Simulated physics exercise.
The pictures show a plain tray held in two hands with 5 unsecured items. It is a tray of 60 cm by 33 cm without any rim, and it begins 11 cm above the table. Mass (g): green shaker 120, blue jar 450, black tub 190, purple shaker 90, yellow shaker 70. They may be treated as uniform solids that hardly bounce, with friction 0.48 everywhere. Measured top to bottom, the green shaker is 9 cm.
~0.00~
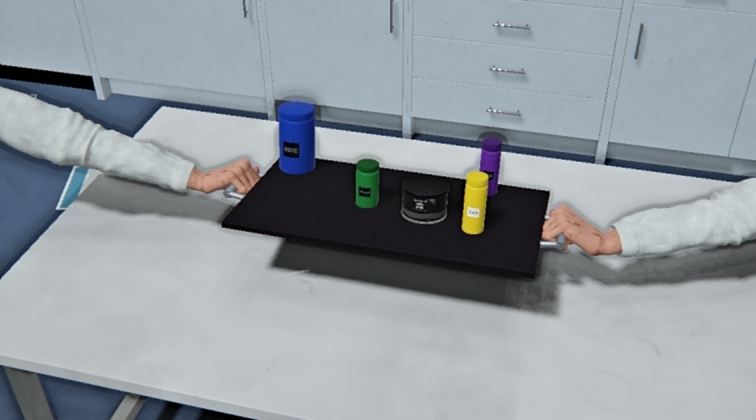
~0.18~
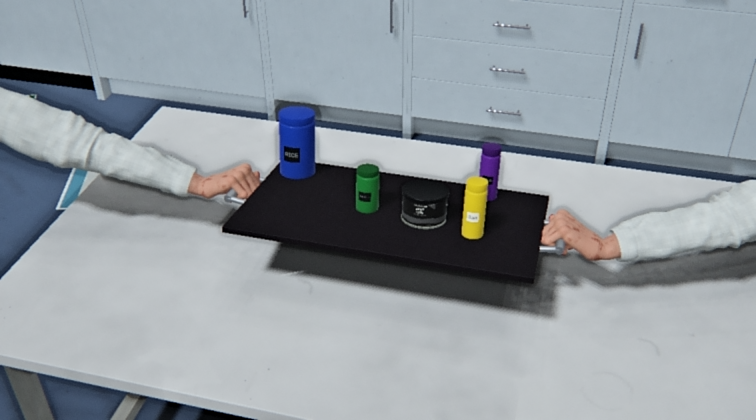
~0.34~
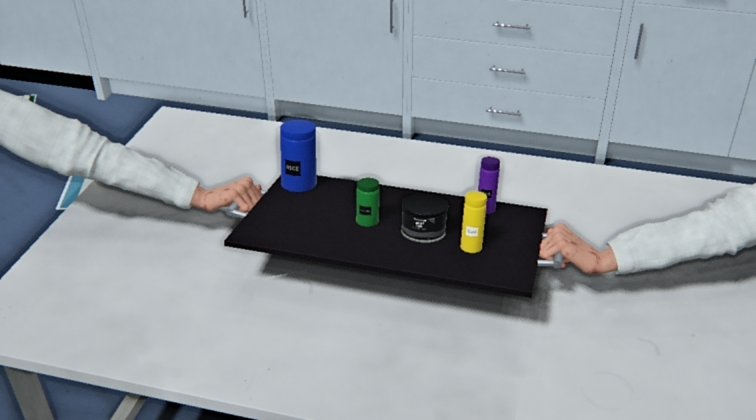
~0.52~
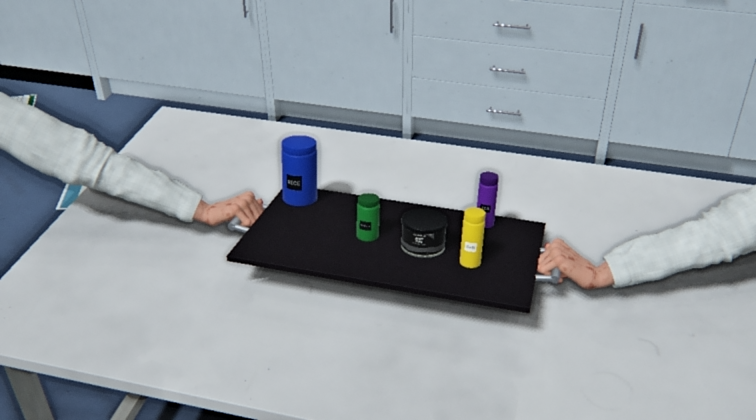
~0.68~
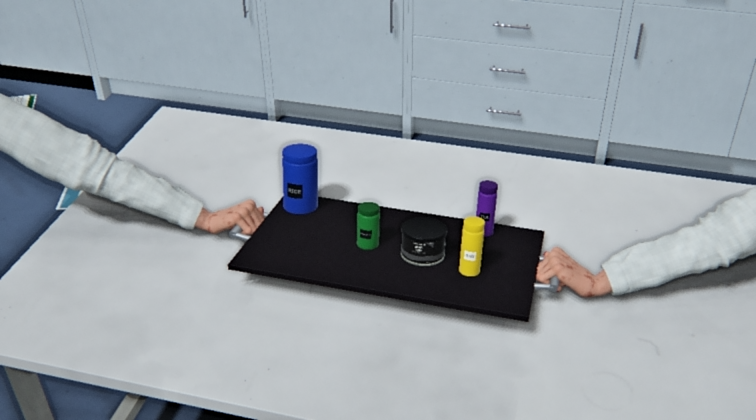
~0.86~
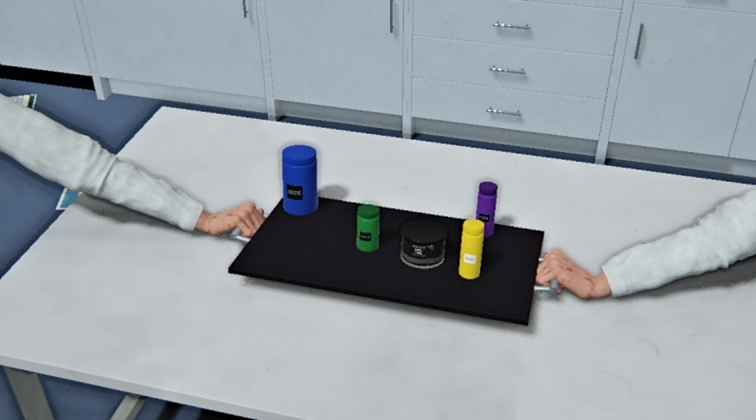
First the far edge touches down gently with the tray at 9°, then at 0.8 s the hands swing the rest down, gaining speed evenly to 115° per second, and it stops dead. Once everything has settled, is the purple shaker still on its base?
It ends up right way up.
After 0.96 s, tray flat on the table.
After 1.26 s, tray flat on the table; yellow shaker 6° off its base.
After 1.56 s, tray flat on the table.
In the end (2.1 s), all 5 under 5 cm from the start. In the last view, purple shaker near (485, 214).
